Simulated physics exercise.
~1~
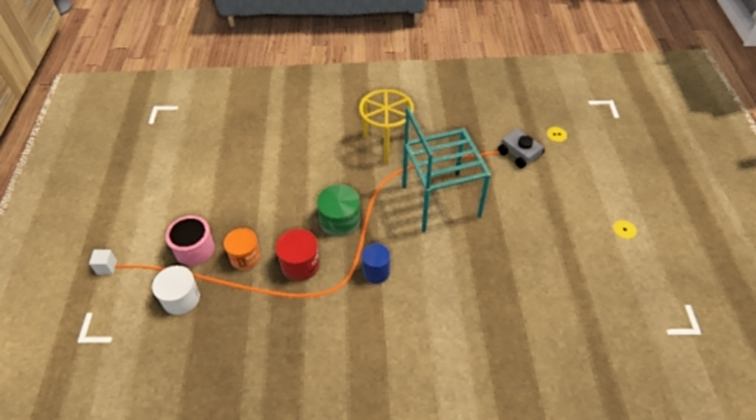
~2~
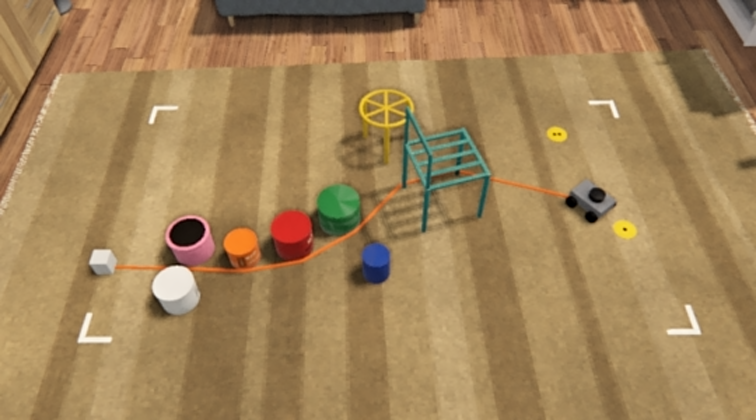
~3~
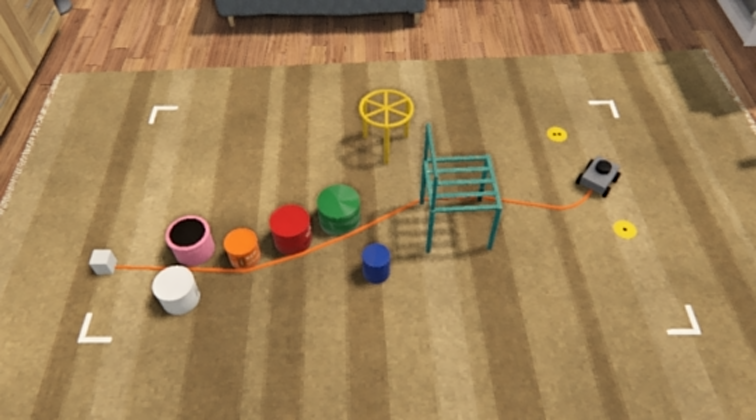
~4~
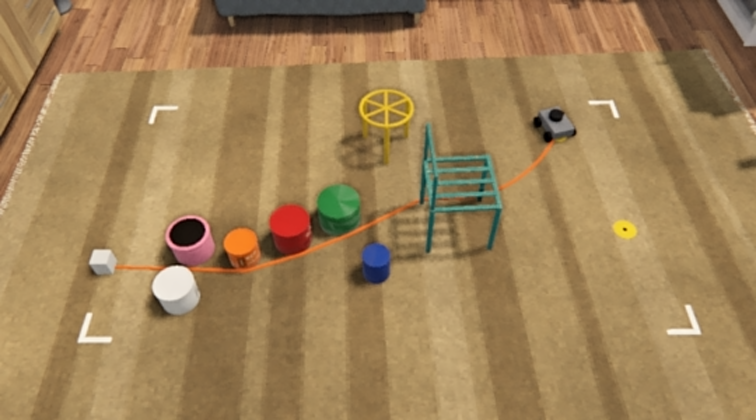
On a striped rug in a living room, an orange cord runs from a small pale block at the left, past several tubs and bins and through the legs of a teal chair, to a small grey cart. The cart first drives right and down toward the lower yellow mark, and the tightening cord drags the red bin upward. It then turns slightly up and right, while the teal chair shifts right and down. Finally the cart rolls up and left to the other yellow mark. It ends there with the yellow stool still standing in its place.
